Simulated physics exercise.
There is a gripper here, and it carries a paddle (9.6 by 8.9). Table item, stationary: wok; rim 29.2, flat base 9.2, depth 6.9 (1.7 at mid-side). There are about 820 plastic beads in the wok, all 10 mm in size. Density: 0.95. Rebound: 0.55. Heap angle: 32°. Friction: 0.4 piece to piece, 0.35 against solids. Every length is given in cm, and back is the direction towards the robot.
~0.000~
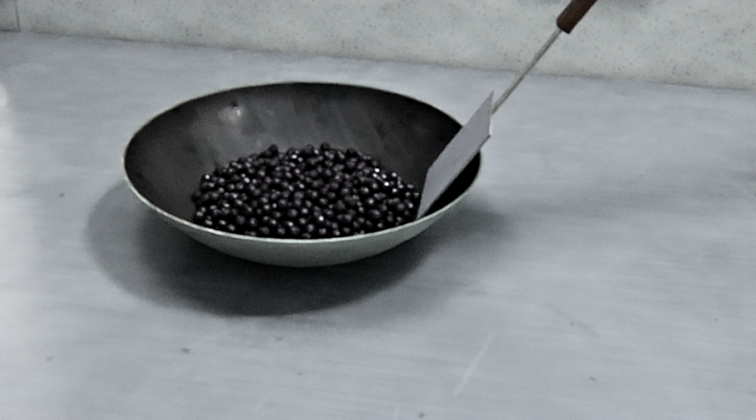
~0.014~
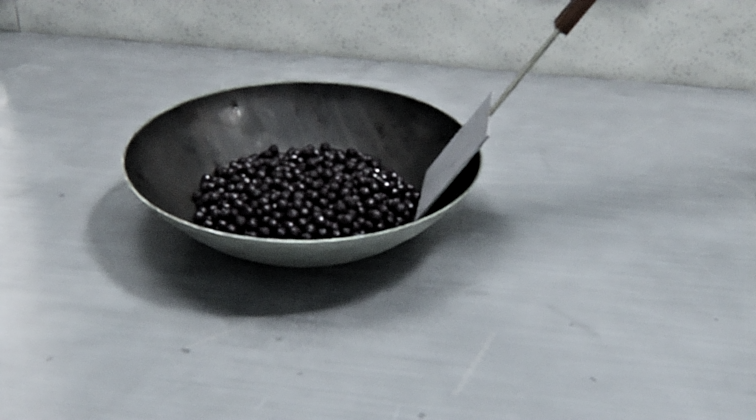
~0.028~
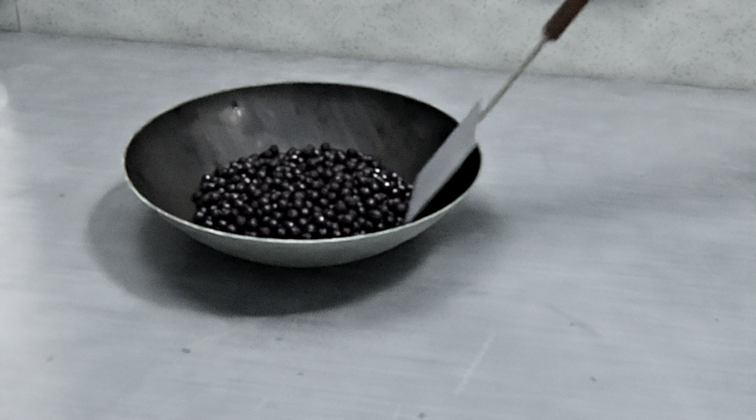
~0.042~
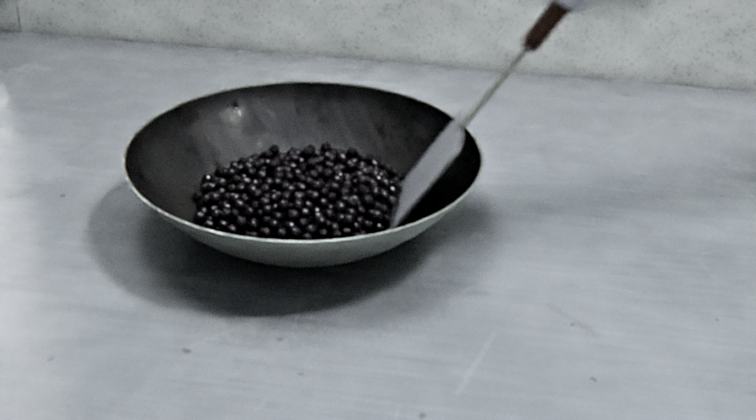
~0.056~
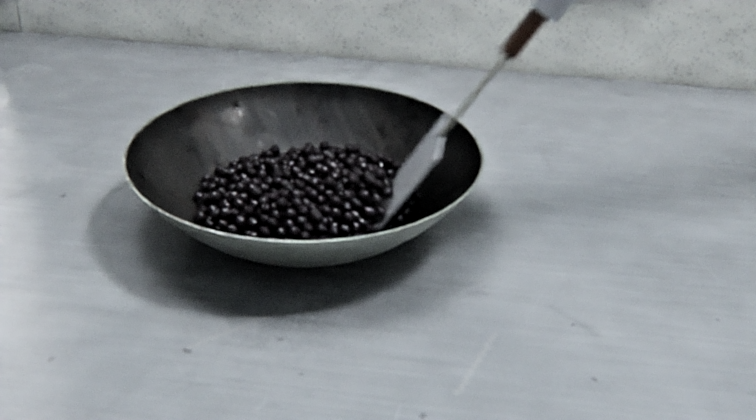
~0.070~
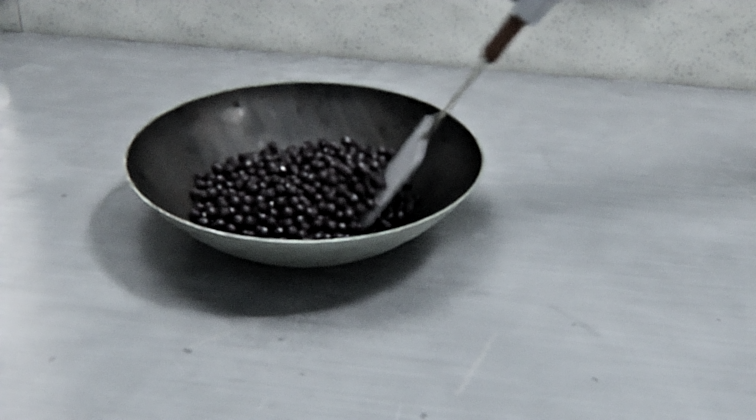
A flat metal paddle with a dark handle moved left inside a wide wok on a gray table, slowly at first, then pushed into the right side of a heap of shiny black beads.
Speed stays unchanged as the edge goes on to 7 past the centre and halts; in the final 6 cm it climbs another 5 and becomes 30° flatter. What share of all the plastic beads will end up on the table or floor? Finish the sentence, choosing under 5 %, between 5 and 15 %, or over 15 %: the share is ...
The share is over 15 %.
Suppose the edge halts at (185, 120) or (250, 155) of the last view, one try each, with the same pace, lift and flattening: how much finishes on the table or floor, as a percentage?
I'd say some 40 per cent, then some 10 per cent.
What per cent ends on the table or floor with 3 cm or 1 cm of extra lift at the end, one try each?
You'd get some 15 per cent with the first setting and some 5 per cent with the second.
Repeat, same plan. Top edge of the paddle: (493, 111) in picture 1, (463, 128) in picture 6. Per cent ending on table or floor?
Near 0 in a hundred.
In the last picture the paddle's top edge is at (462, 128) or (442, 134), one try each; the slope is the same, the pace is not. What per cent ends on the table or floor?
I'd estimate close to 0 and 10 in a hundred.
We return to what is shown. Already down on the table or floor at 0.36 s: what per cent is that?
Share at that moment: Roughly 5 %.
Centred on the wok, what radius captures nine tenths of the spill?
Some 75 cm from the centre.
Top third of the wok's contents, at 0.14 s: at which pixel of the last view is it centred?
Near pixel (262, 168).
After 0.10 s, sloping 58°, highest piece 7 above the table; 819 in the wok.
After 0.14 s, sloping 48°, highest piece 8 above the table; 819 in the wok.
After 0.36 s, sloping 28°, highest piece 11 above the table; 646 in the wok, 32 on the table or floor, 141 on the blade or in flight.
After 1.41 s, sloping 28°, highest piece 6 above the table; 645 in the wok, 174 on the table or floor.
At rest, 645 in the wok, 174 on the table or floor. That is 21 % on the table or floor.
